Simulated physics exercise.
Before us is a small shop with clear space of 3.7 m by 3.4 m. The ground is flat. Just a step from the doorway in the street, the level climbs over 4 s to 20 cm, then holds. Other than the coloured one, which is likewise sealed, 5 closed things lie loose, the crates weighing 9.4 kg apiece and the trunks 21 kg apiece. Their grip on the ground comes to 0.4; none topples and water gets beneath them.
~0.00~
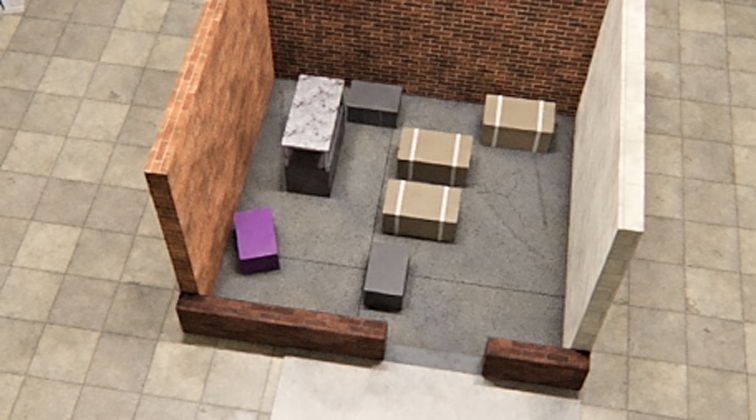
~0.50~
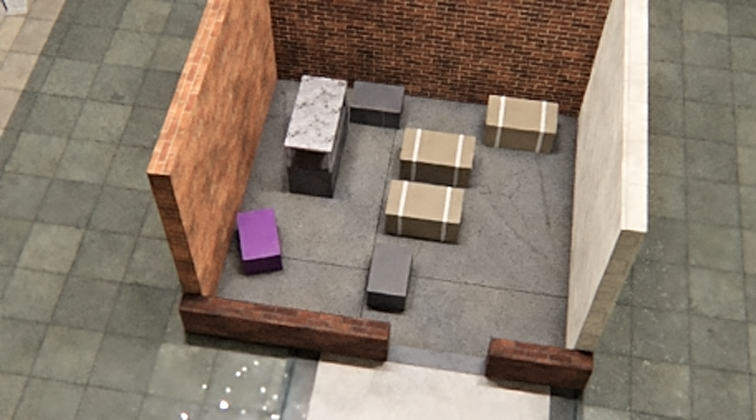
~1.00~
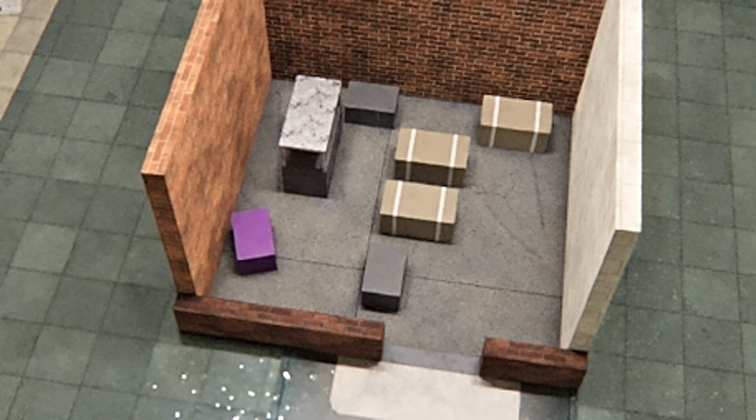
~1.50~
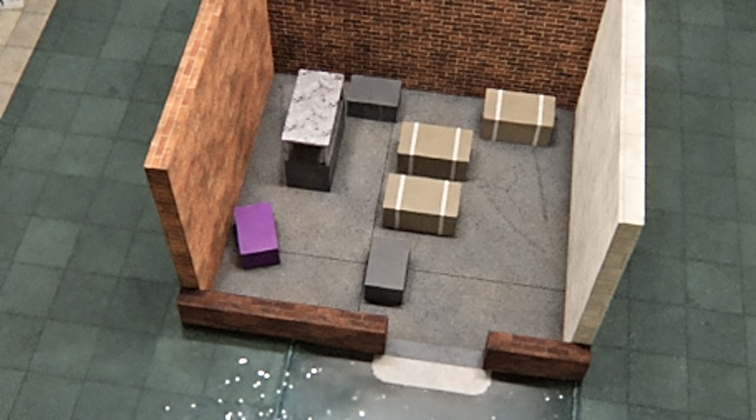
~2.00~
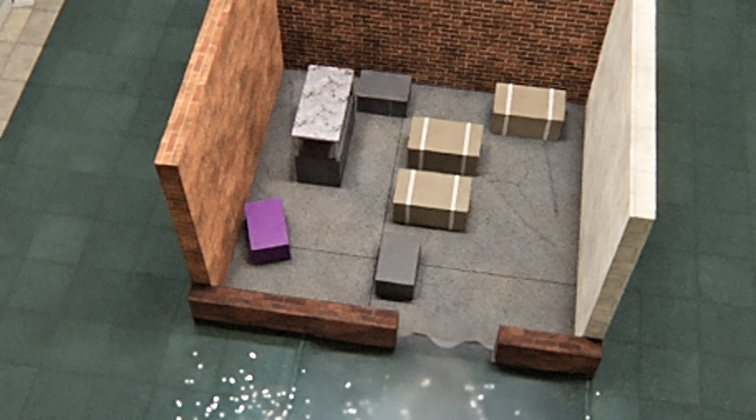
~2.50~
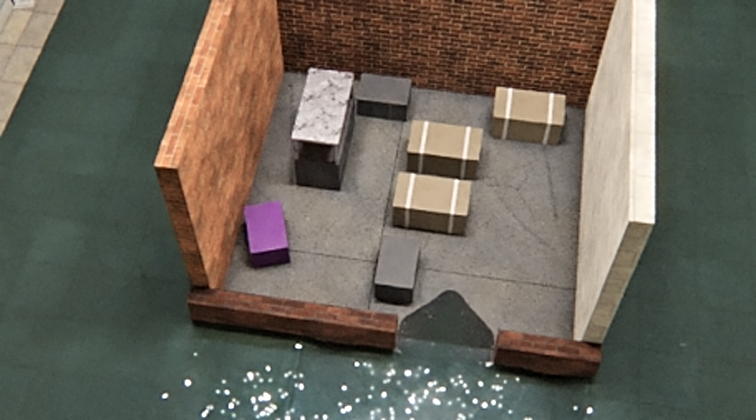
At first, a purple crate, tan boxes and grey blocks sit on the dry floor of a small brick-walled shop, with dry paving around it. Water then covers the paving outside and creeps up the pale ramp to the doorway. Finally, a small wet patch spreads just inside, while every object stays still.
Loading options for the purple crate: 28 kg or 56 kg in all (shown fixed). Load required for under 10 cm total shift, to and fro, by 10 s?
Lower.
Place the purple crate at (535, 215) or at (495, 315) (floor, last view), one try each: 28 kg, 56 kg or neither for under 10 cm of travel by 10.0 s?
Well, first the light mass is sufficient, and next only the heavy mass succeeds.
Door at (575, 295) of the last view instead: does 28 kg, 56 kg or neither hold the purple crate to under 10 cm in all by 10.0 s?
The answer is that only the greater mass suffices.
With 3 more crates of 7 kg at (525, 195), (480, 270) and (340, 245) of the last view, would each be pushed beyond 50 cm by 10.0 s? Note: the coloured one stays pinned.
Answer by position: Outside the range; outside the range; inside the range.
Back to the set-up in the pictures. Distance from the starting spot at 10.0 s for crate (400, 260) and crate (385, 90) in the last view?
Respectively 80 and 100 cm.
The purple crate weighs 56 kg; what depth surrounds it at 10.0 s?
5 cm, roughly.
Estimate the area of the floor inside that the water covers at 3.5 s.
My estimate is roughly 2.0 m2.
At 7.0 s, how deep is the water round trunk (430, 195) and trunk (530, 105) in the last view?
I'd put it at 4 cm and 8 cm respectively.
After 3.5 s the purple crate would be 0 cm from its start with 28 kg and 0 cm from its start with 56 kg; 0 cm of water round it then.
After 4.5 s the purple crate would be 0 cm from its start with 28 kg and 0 cm from its start with 56 kg; 0 cm of water round it then.
After 7.0 s the purple crate would be 0 cm from its start with 28 kg and 0 cm from its start with 56 kg; 3 cm of water round it then.
After 10.0 s the purple crate would be 0 cm from its start with 28 kg and 0 cm from its start with 56 kg; 5 cm of water round it then.
